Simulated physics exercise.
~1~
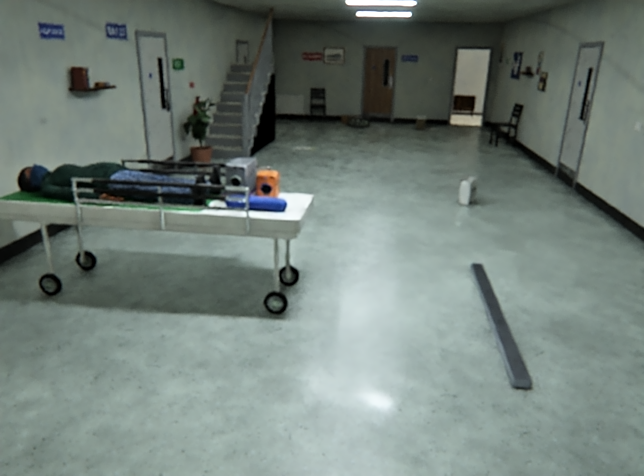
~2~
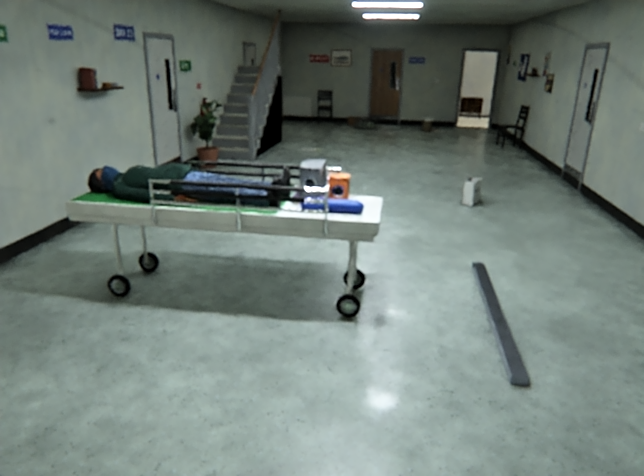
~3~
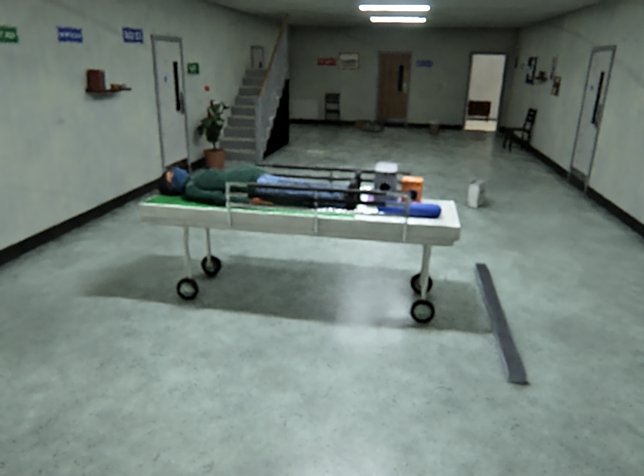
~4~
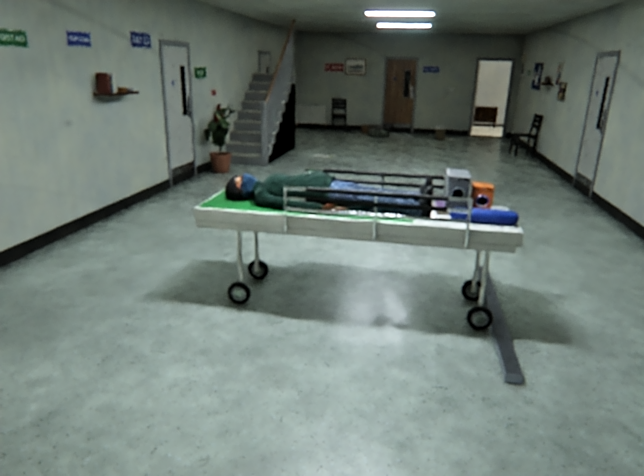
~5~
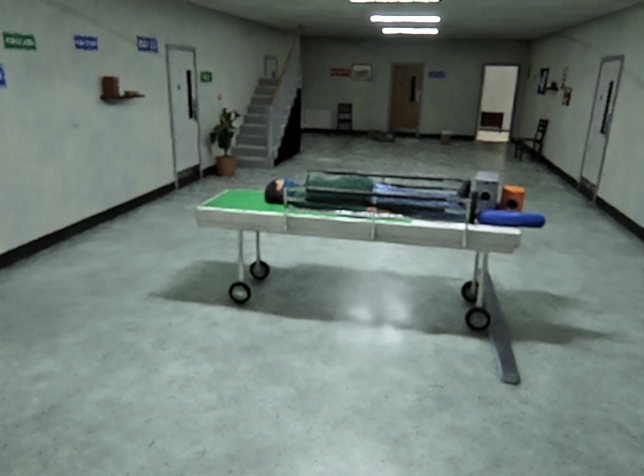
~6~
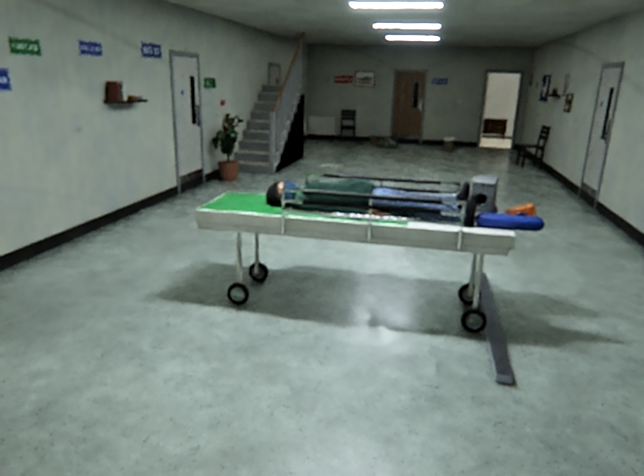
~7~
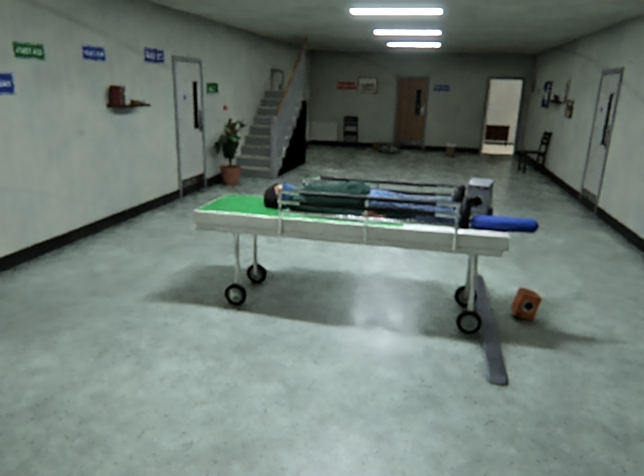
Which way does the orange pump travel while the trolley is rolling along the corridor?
The orange pump travels to the right along with the trolley.
